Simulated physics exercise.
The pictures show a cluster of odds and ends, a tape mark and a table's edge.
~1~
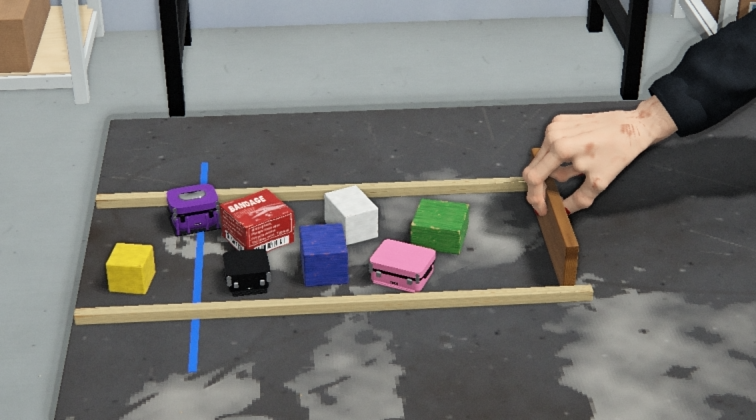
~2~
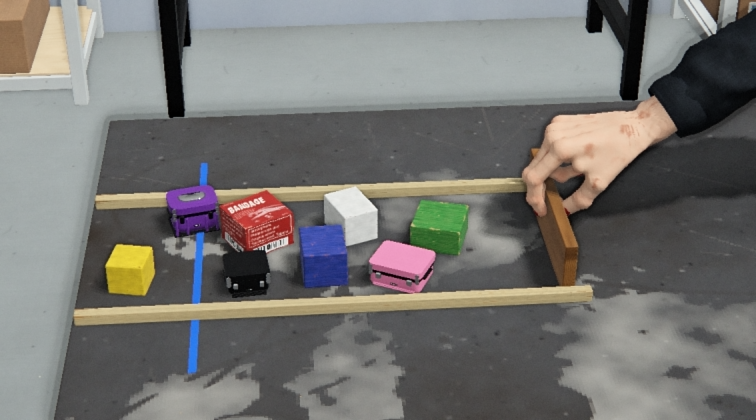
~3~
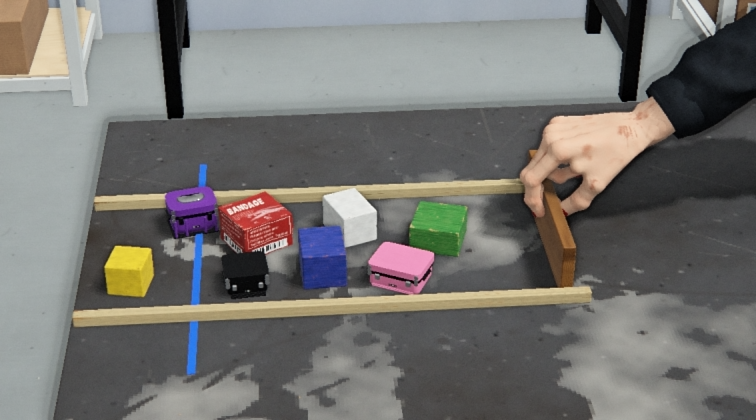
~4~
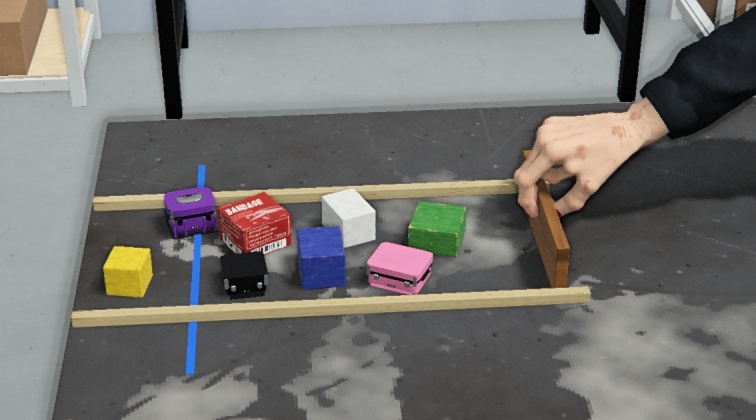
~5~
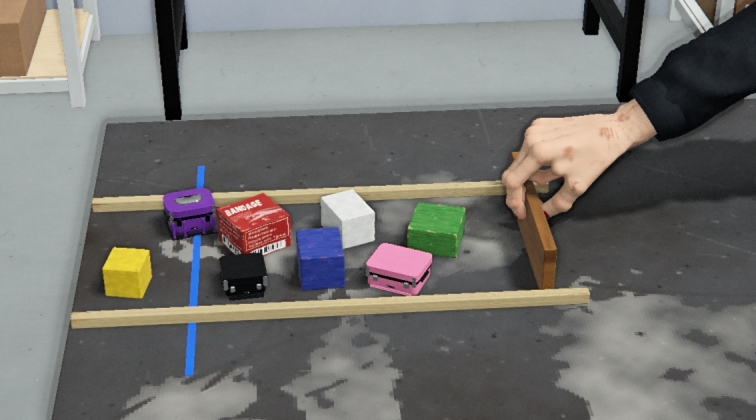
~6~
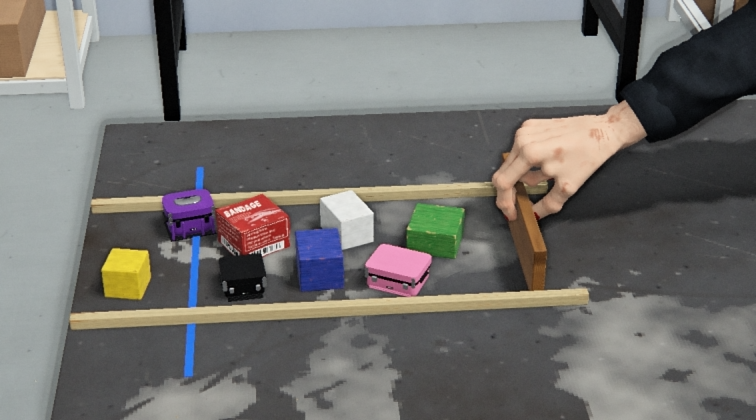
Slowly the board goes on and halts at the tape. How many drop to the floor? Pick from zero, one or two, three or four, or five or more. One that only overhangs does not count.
The number that fall off is one or two.
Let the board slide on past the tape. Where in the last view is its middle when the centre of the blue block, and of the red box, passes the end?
For the blue block at (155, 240), for the red box at (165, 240).
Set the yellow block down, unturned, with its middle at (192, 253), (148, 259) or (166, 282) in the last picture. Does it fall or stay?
The yellow block comes down; comes down; falls.
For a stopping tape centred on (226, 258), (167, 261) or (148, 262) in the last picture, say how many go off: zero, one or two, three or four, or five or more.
One after another: One to two; 1 or 2; at least five.
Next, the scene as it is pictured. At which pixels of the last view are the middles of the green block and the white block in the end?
The green block at (170, 246), the white block at (172, 209).
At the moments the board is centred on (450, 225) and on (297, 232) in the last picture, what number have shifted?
By then 1, and 6.
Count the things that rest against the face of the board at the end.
It touches 3.
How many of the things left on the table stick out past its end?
0 of them.
Soon after, none off yet; yellow block at rest near (127, 274); purple case at rest near (189, 215); black case at rest near (243, 278).
Then, none off yet; yellow block at rest near (127, 274); purple case at rest near (188, 214); black case moved about its own width near (183, 278).
By the end, the number that fall off is one or two; fallen, black case and yellow block.
